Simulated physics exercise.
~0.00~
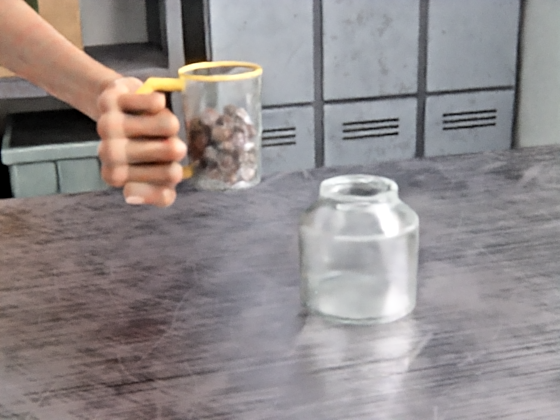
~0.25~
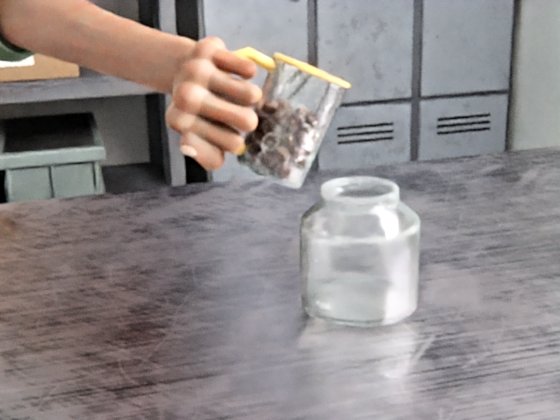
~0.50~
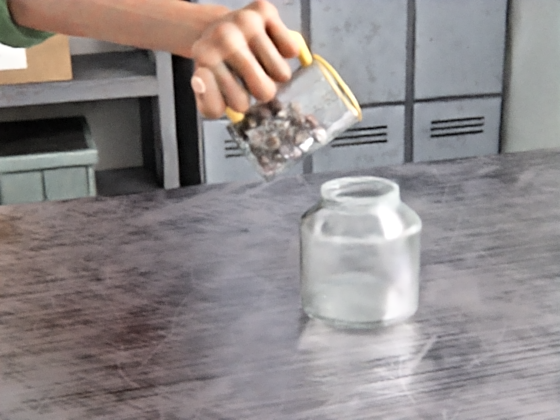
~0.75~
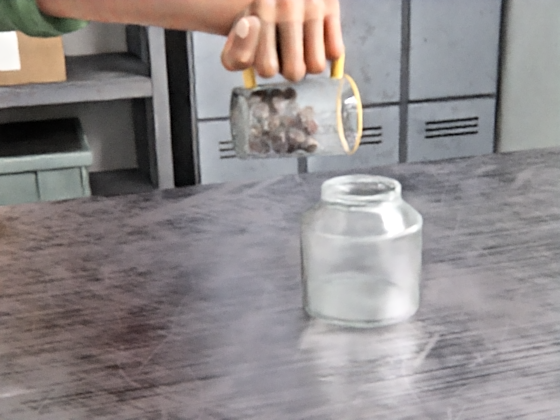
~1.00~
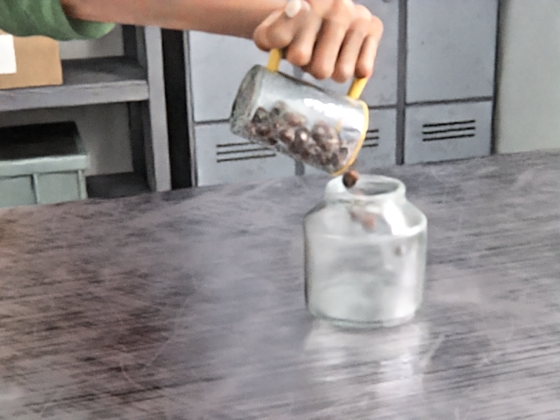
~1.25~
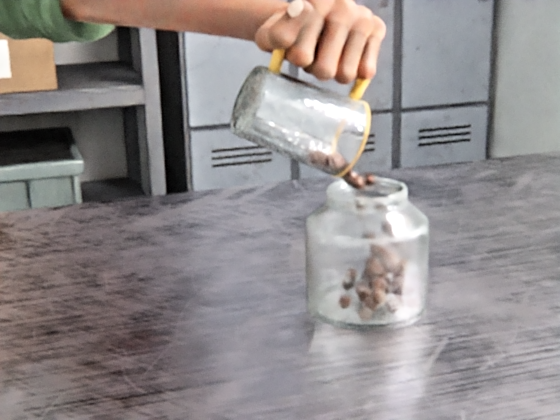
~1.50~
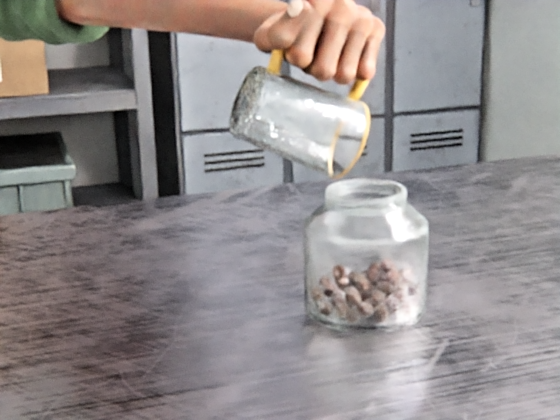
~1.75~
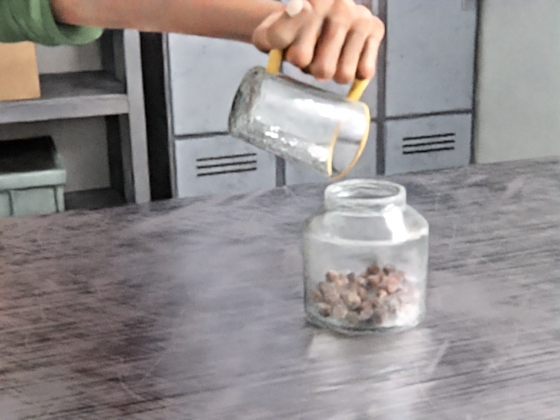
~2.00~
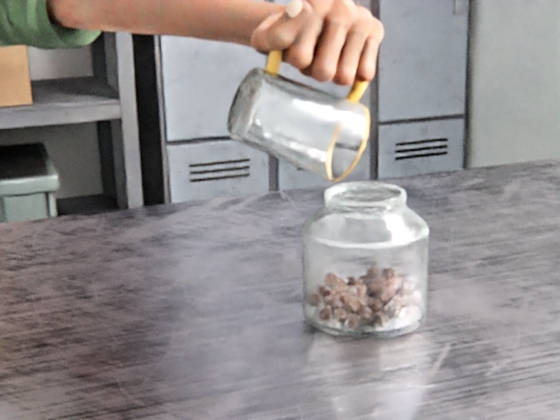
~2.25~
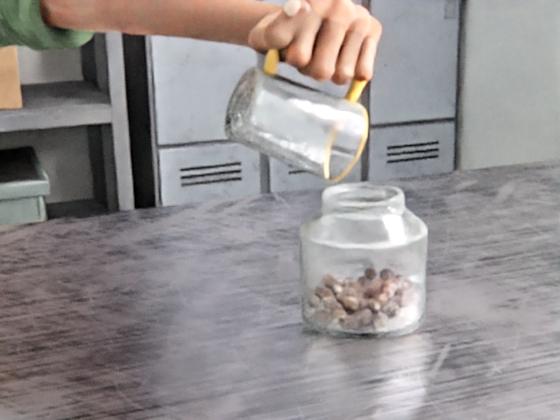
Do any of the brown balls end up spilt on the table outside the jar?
No, none of the balls can be seen on the table at the end. They lie in a heap at the bottom of the jar, and the cup above it is empty.
